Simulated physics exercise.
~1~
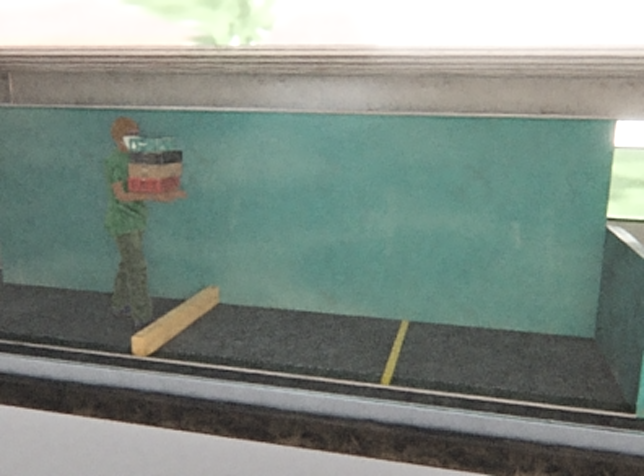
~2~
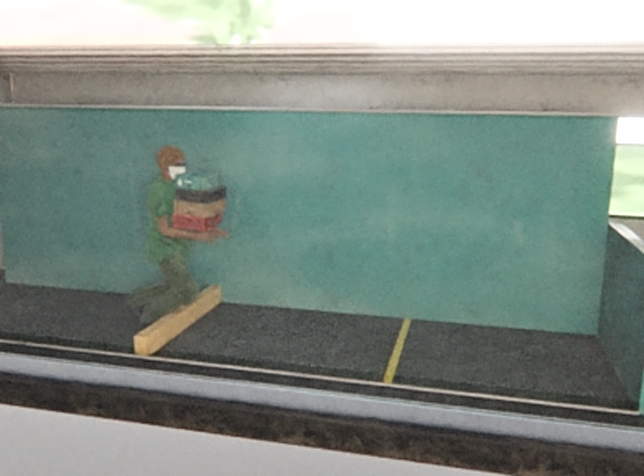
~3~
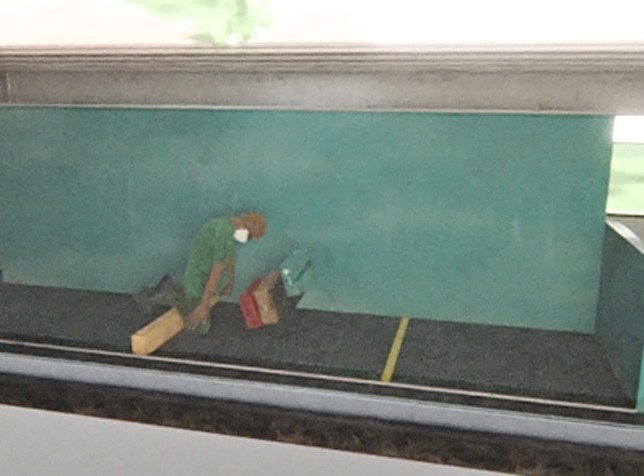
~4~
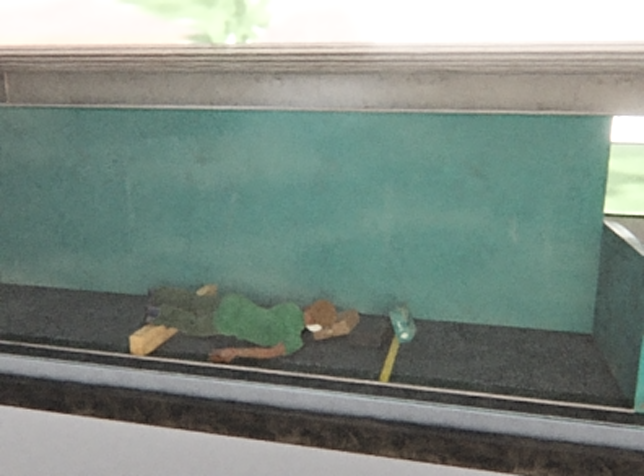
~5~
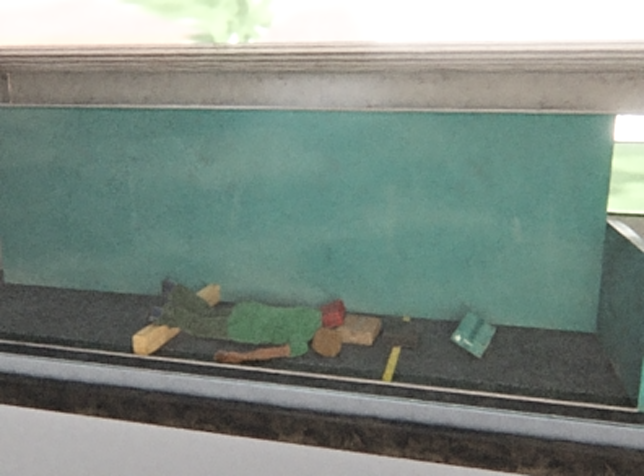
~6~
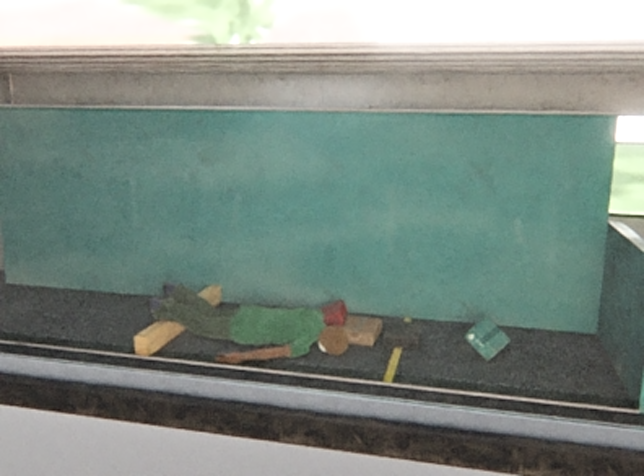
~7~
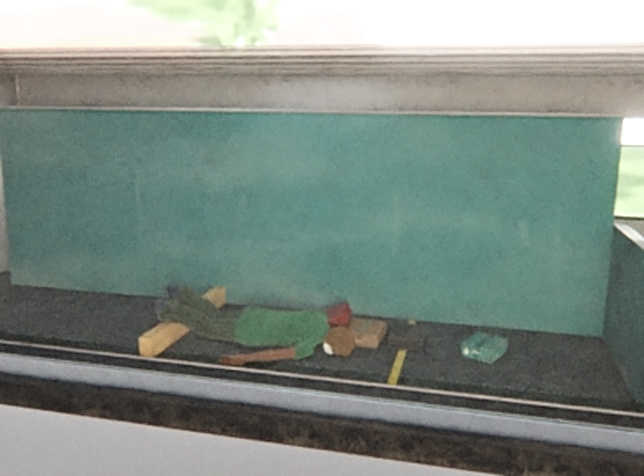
At the start, a figure in a green top stands at the left of a teal-walled compartment, holding a stack of teal, black, brown and red boxes in both arms. The figure moves right to a low wooden rail and tips forward over it. The stack tilts and comes apart as the figure folds toward the dark floor. The figure lands flat, legs across the rail, while the teal box travels right past the yellow line. It turns over and settles there, while the figure's head and the red and brown boxes rest short of the line.
